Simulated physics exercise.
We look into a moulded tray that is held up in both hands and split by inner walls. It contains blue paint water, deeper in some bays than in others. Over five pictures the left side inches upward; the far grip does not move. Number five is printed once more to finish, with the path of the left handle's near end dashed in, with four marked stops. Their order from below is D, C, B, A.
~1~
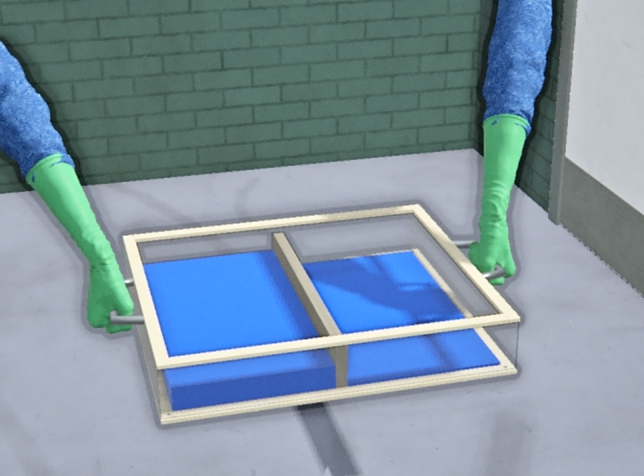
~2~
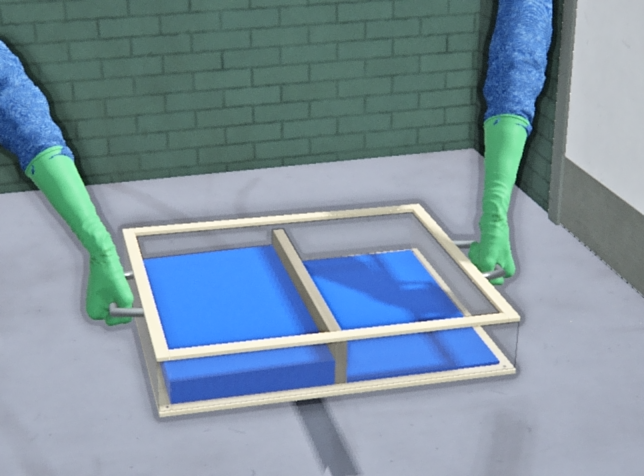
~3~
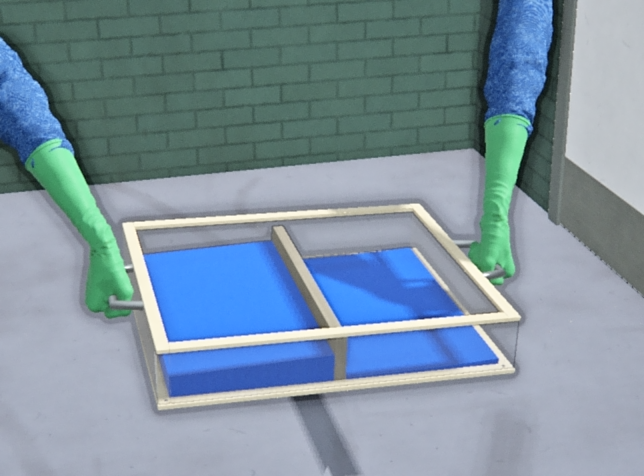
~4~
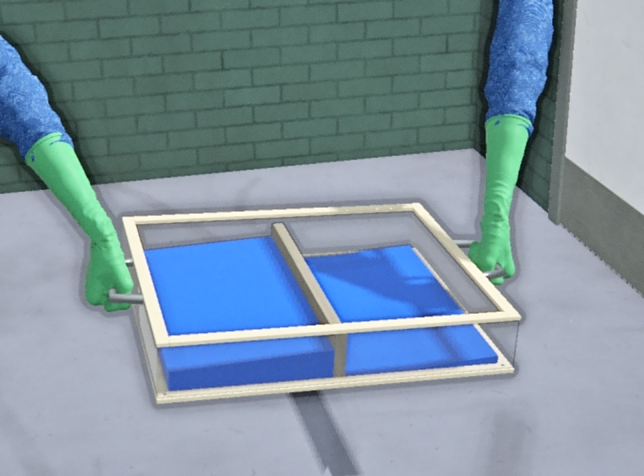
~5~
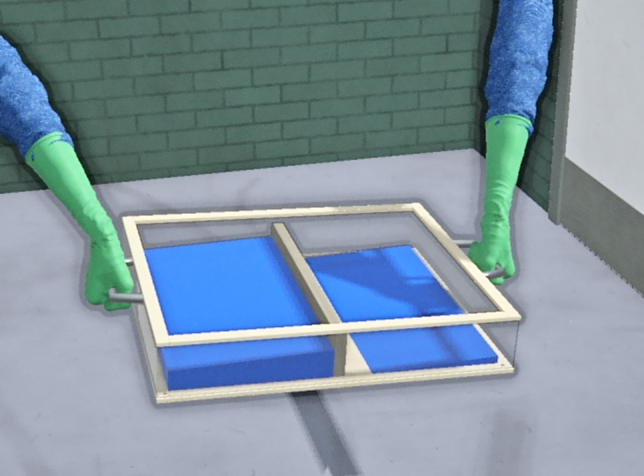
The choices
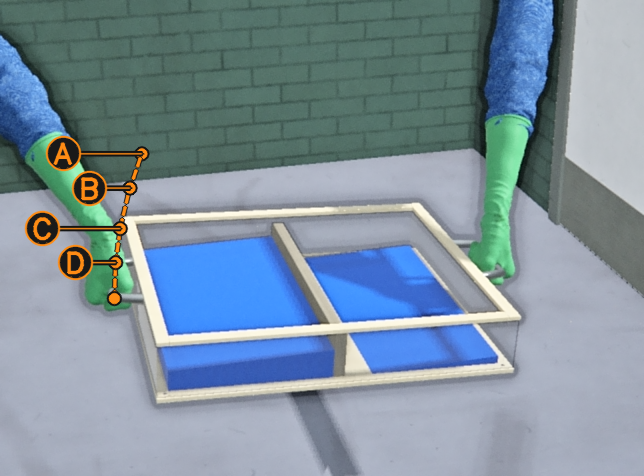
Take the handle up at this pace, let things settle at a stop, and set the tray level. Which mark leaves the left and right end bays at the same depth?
The best mark is A.
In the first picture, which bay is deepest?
That is the left bay.
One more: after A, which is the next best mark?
Here it is mark B.
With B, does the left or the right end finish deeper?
The left one.
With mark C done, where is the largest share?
That is the left bay.
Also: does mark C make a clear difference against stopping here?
No, hardly at all.
On the marked copy, A at (141, 153); B at (129, 188); C at (120, 228); D at (115, 262).
With A, the two end bays stand about equally deep; nothing spills.
With B, the left end bay stands much deeper than the other; nothing spills.
With C, the left end bay stands much deeper than the other; nothing spills.
With D, the left end bay stands much deeper than the other; nothing spills.
